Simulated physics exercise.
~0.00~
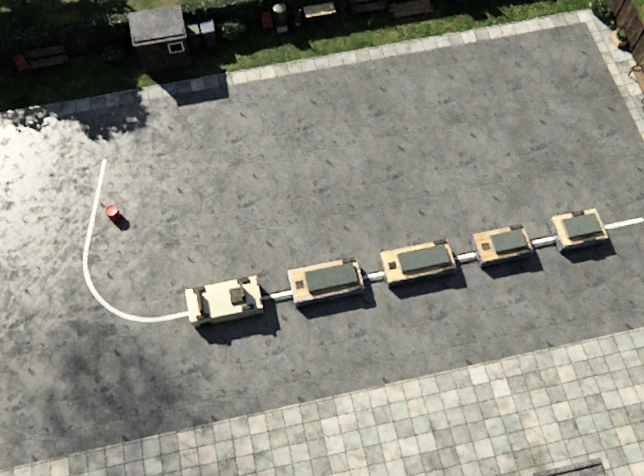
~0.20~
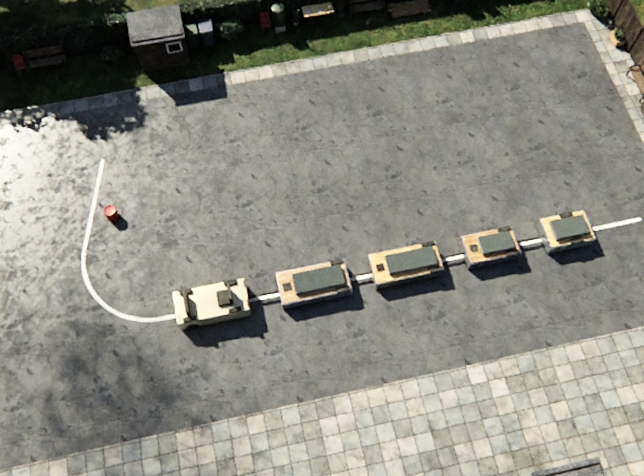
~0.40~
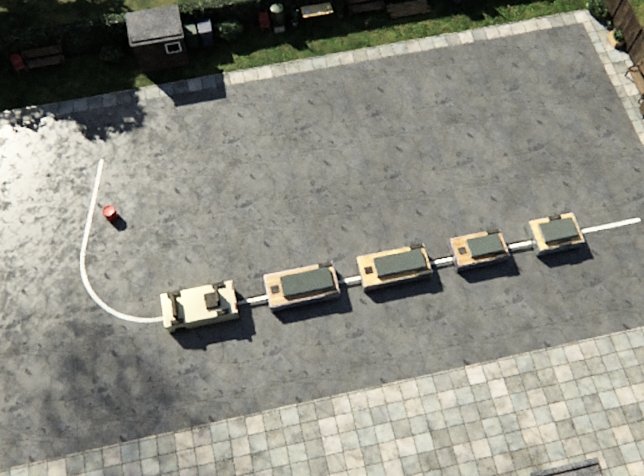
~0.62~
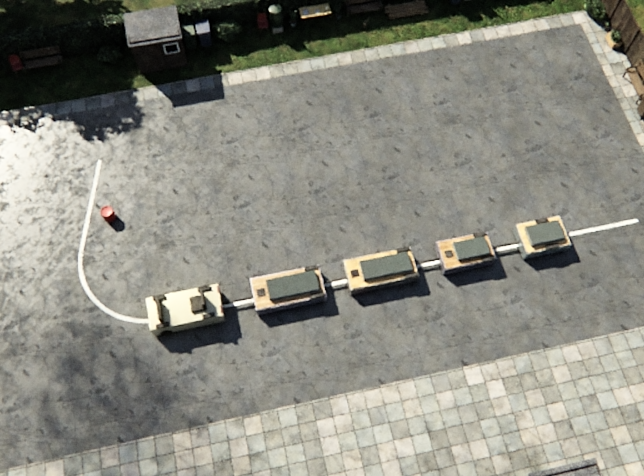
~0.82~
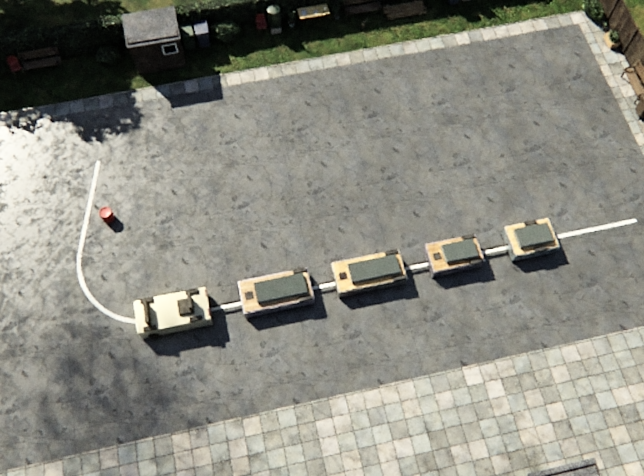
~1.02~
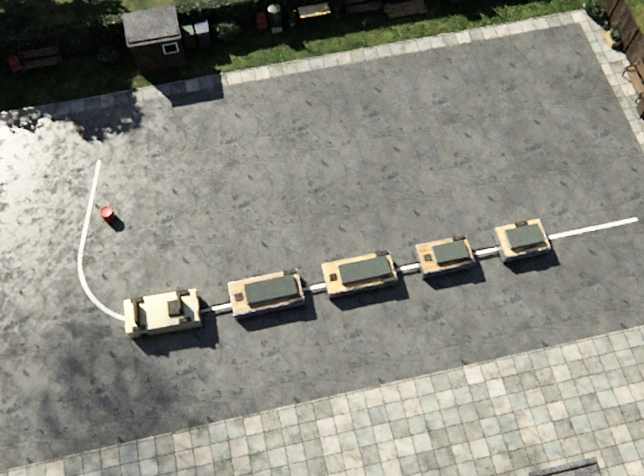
Tow tractor pulling four trailers leftward along a white painted line on grey paving, nearing the curve beside a small red drum.
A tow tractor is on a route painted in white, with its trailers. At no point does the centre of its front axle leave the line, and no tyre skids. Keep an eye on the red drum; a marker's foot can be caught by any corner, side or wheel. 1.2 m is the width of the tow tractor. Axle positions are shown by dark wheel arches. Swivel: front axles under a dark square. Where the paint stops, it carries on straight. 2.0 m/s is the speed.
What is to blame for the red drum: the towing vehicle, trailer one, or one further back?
Contact is made first by the engine up front.
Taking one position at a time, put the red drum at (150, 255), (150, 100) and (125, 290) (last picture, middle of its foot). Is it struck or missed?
Place one: Contact; place two: No contact; place three: Contact.
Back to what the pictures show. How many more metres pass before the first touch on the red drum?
5.5 m.
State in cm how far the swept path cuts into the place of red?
Red: 85.
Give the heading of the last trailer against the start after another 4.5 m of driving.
Roughly 0°.
After 3.9 s, the last axle is at (401, 263) of the last picture, on the line; the tow tractor has hit red.
After 5.9 s, the last axle is at (321, 280) of the last picture, on the line.
After 8.3 s, the last axle is at (209, 285) of the last picture, 65 cm off the line.
After 10.7 s, the last axle is at (126, 219) of the last picture, 170 cm off the line.
After 13.2 s, the last axle is at (111, 116) of the last picture, 35 cm off the line; 1 of 1 struck in all.
